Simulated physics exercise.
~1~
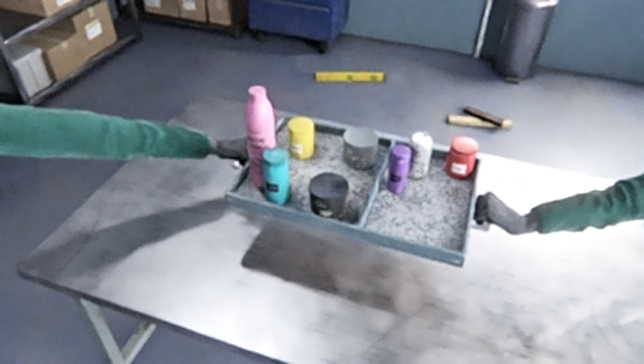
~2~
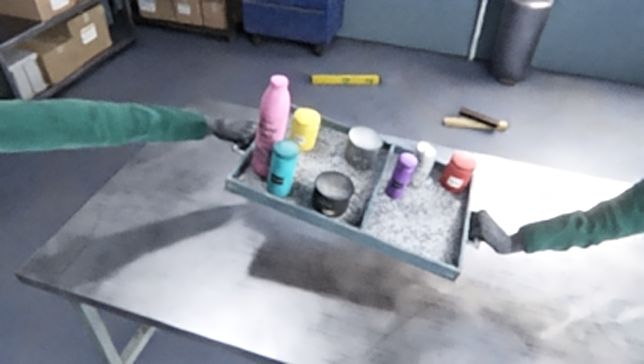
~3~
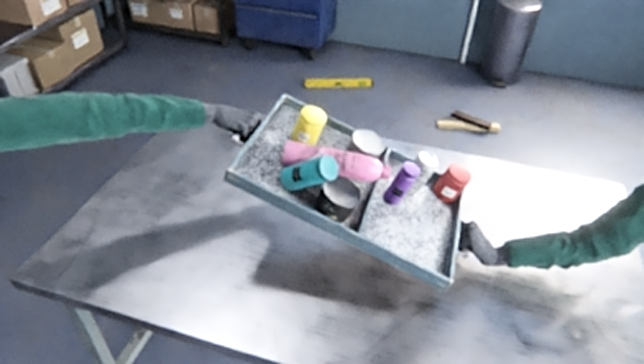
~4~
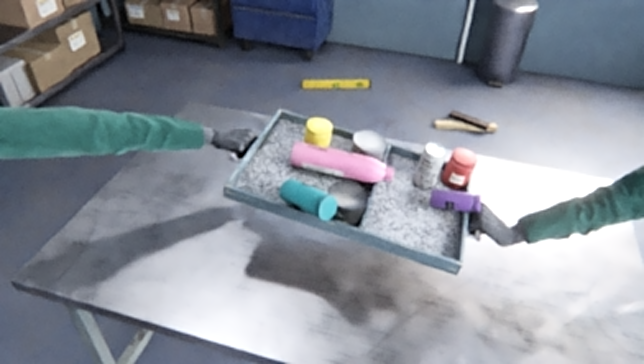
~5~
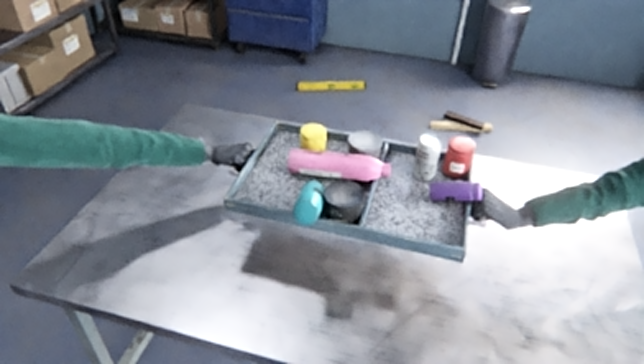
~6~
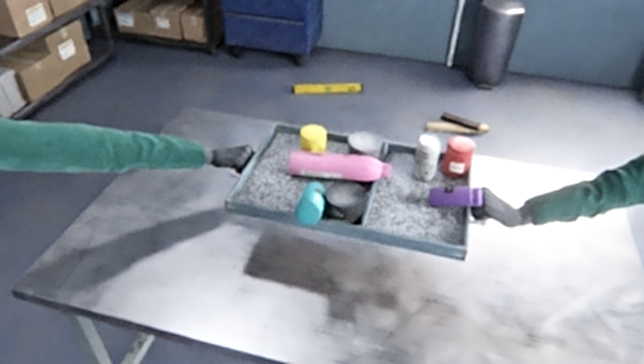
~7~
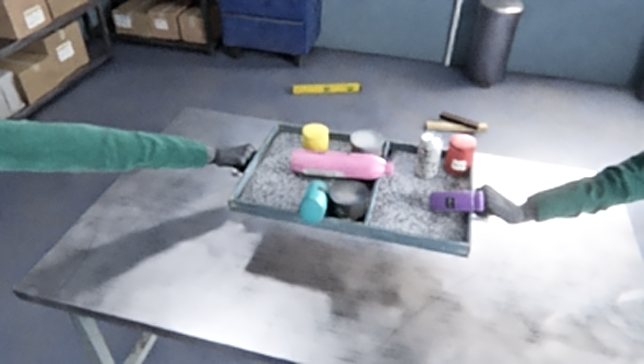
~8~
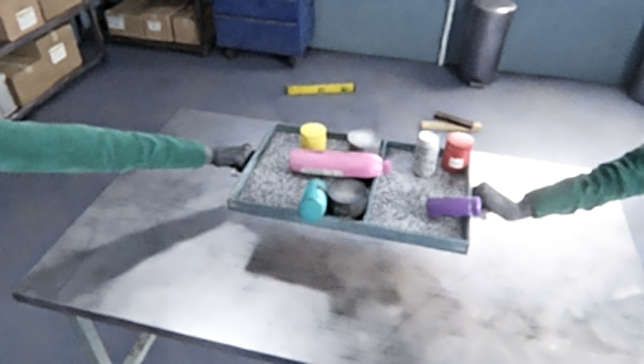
A grey two-part tray, held by two dark-gloved hands in green sleeves, hovers above a metal table in a workshop, seen from above and in front. A tall pink bottle, turquoise jar, yellow jar and two tubs stand in its left section, with a purple shaker, white can and red jar on the right. The tray tips right side down, and the pink bottle topples rightward. As the hands level it, the turquoise jar and purple shaker fall too. The tray ends level, those three lying down and the others standing.
